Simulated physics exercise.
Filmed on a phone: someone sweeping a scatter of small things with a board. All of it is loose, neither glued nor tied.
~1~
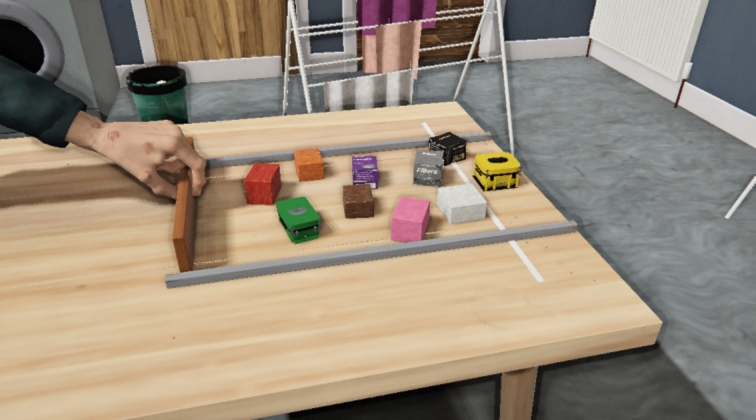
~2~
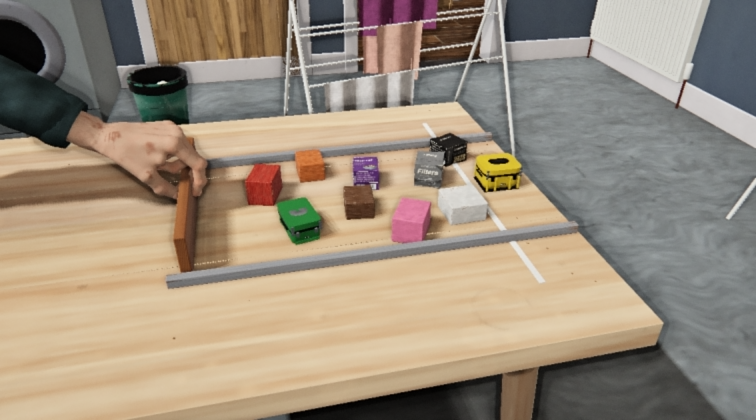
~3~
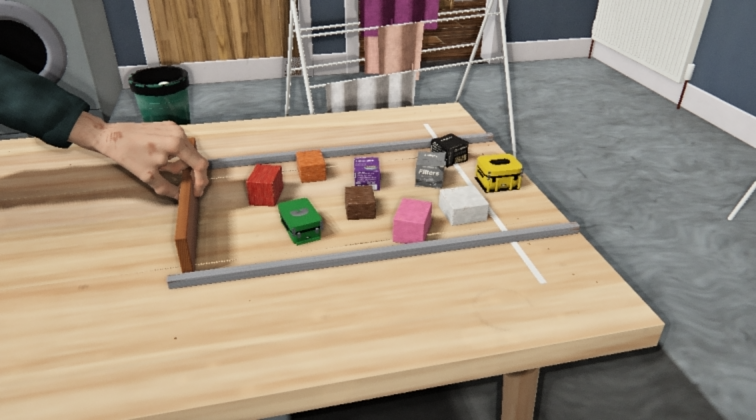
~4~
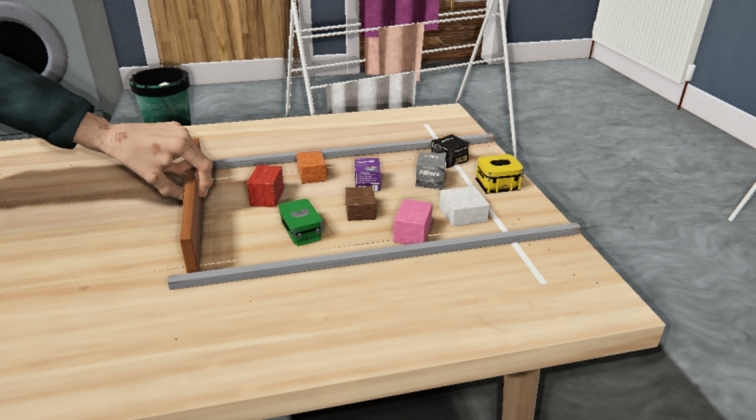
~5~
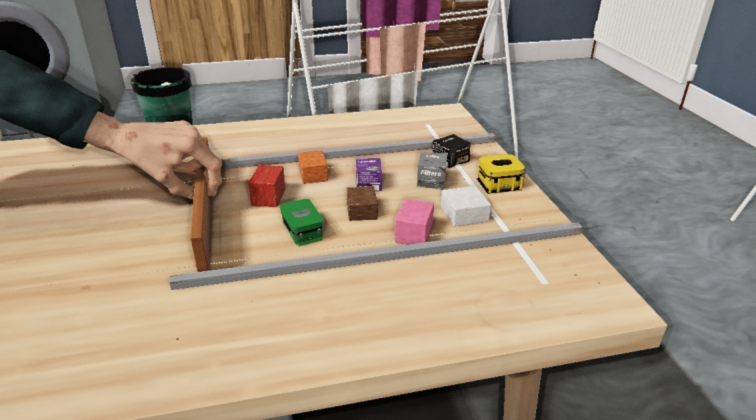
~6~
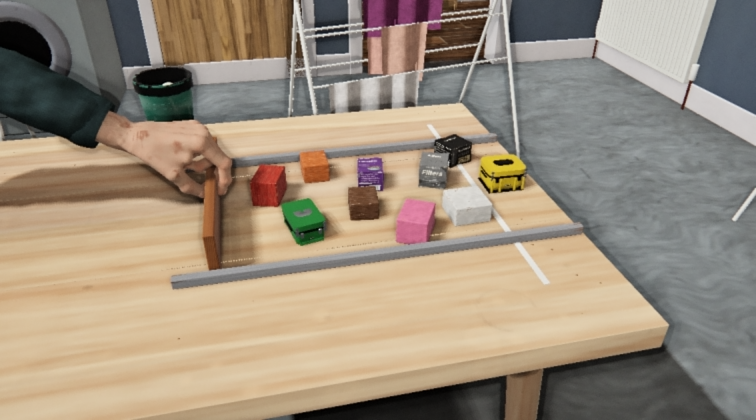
A hand slides a wooden board slightly right toward scattered colourful blocks that stay still.
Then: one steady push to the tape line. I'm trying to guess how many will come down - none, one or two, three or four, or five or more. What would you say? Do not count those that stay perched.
Most likely one of them, or two, will slide off.
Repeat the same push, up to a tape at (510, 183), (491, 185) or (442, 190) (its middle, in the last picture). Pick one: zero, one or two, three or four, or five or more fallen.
One after another: 5 or more; three to four; none at all.
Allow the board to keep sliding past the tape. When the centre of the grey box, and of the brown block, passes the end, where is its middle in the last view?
(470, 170) and (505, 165), more or less.
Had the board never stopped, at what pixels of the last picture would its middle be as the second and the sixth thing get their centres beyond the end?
The middle is at about (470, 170), later at about (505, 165).
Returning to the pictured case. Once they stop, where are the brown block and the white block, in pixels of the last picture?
The brown block ends at (508, 178) and the white block at (539, 191).
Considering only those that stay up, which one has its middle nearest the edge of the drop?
Black box.
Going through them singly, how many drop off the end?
The total comes to 2.
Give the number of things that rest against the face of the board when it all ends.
It's 4 of them.
Soon after, none off yet; yellow case at rest near (502, 173); black box at rest near (453, 151); white block at rest near (467, 205).
After that, none off yet; yellow case at rest near (502, 173); black box at rest near (453, 151); white block displaced a little near (482, 201).
In the end, the number that fall off is one or two; gone, grey box and yellow case.
